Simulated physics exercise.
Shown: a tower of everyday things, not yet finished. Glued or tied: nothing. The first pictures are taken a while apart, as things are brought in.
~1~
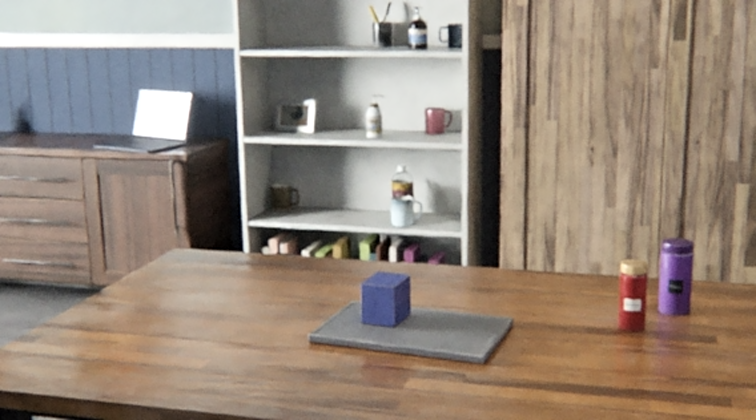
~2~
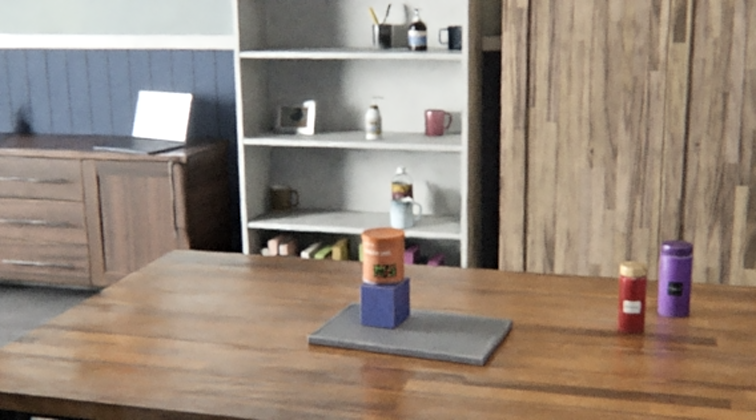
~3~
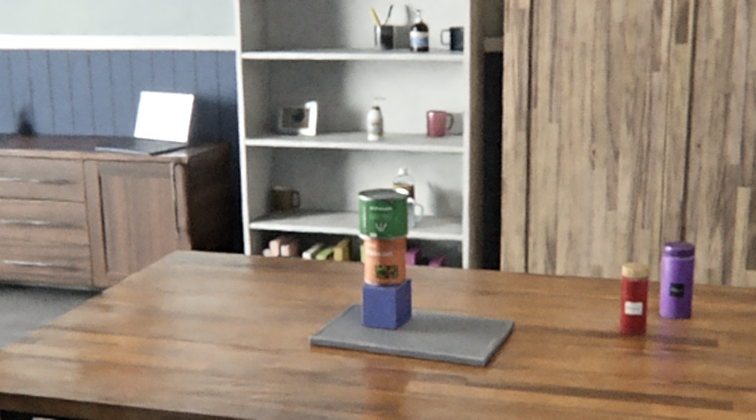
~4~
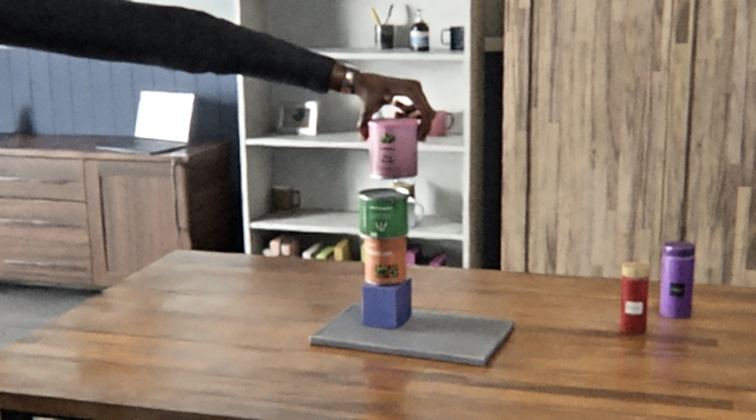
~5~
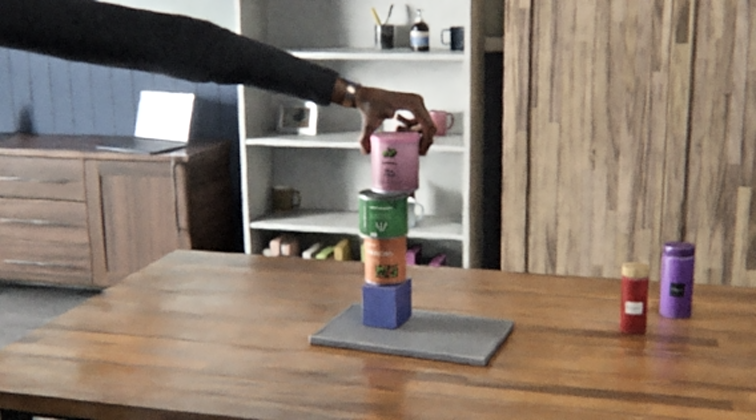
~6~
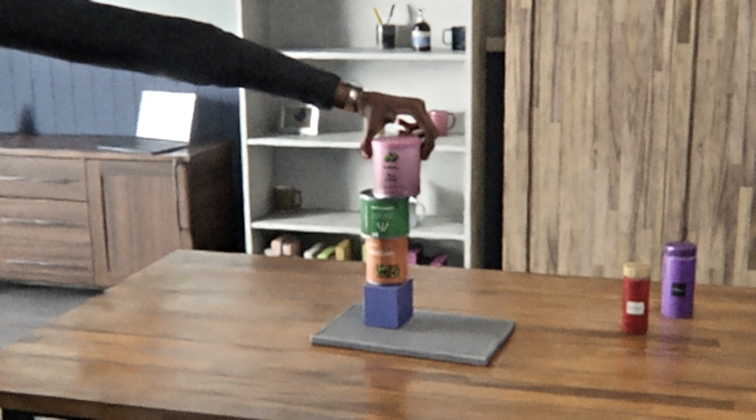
On a wooden table, orange and green tins appearing stacked on a blue block, then a hand lowering a pink pot onto them.
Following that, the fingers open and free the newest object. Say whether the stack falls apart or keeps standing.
The pile survives.
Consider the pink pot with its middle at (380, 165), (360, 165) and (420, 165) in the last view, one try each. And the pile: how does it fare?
The pile remains standing the first time, collapses the second time and collapses the third time.
Then, 0.60 s later than the last frame, all is still.
Then, 1.50 s later than the last frame, pink pot resting near (397, 167).
When it is over, all 7 as before. End places, in pixels of the last picture, pink pot near (397, 167). The pile stays up.
